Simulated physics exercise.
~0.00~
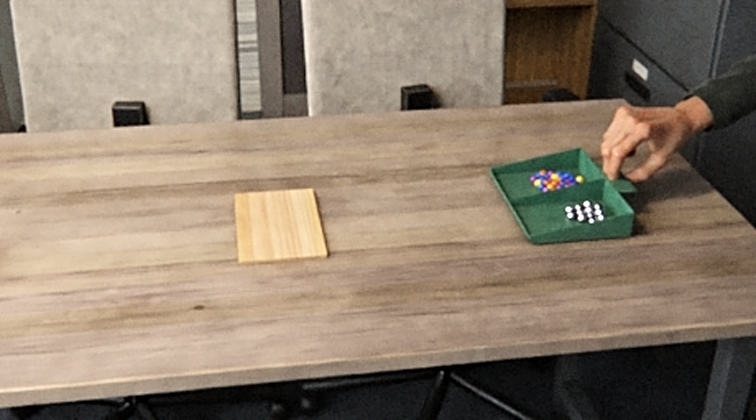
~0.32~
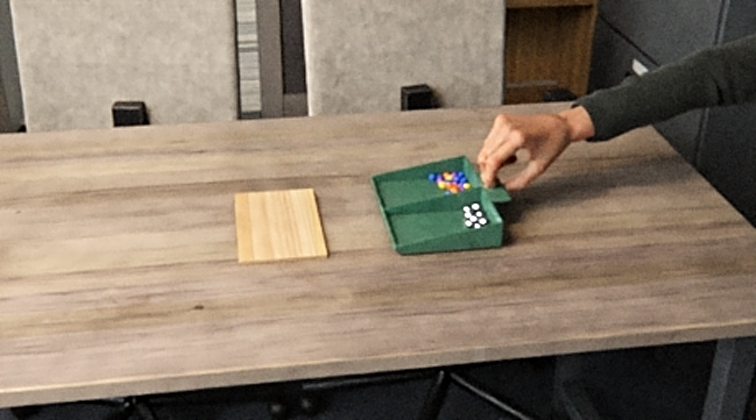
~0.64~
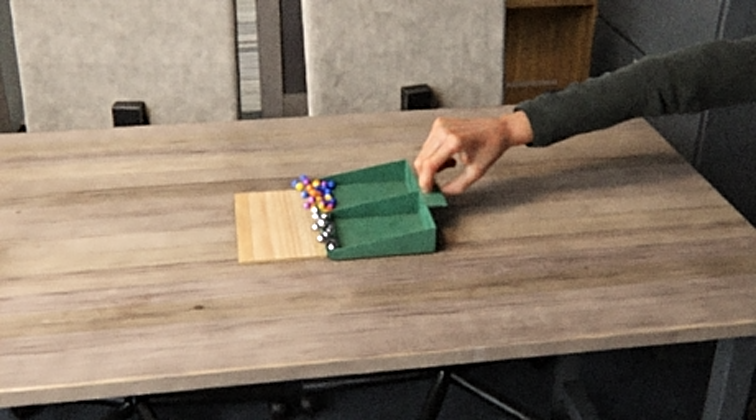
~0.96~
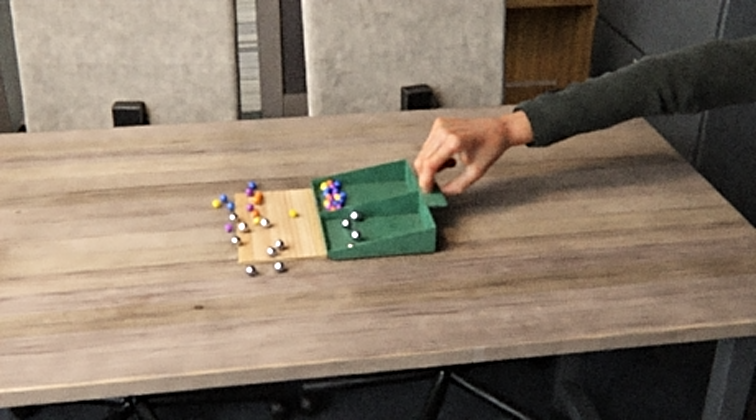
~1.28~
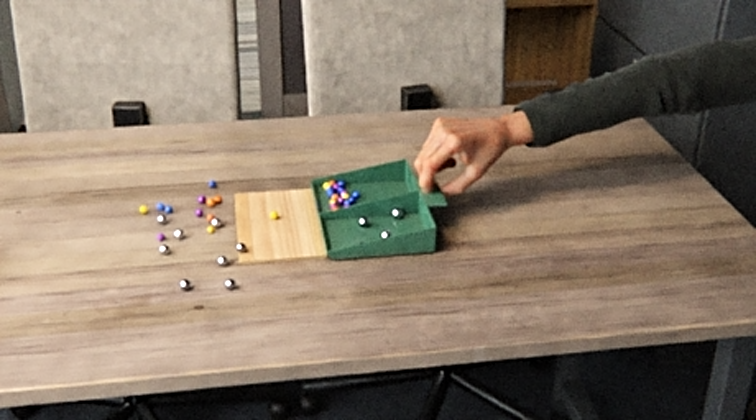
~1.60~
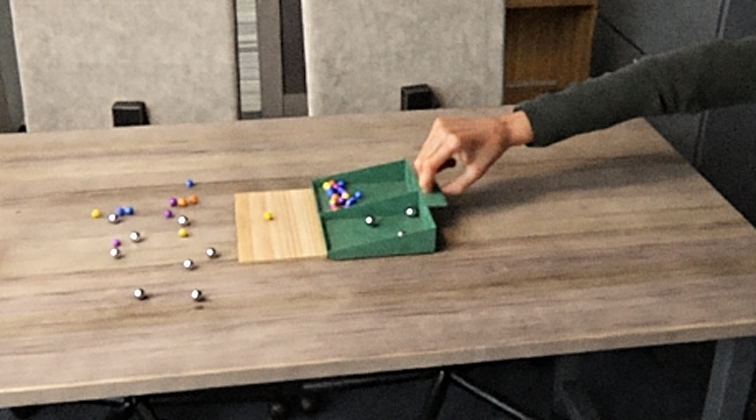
A green two-part tray holding colourful beads and black-and-white ones was pushed left across a wooden table by a hand until it stopped against a flat board, and some beads from both parts spilled over the board and scattered left, while others stayed inside.
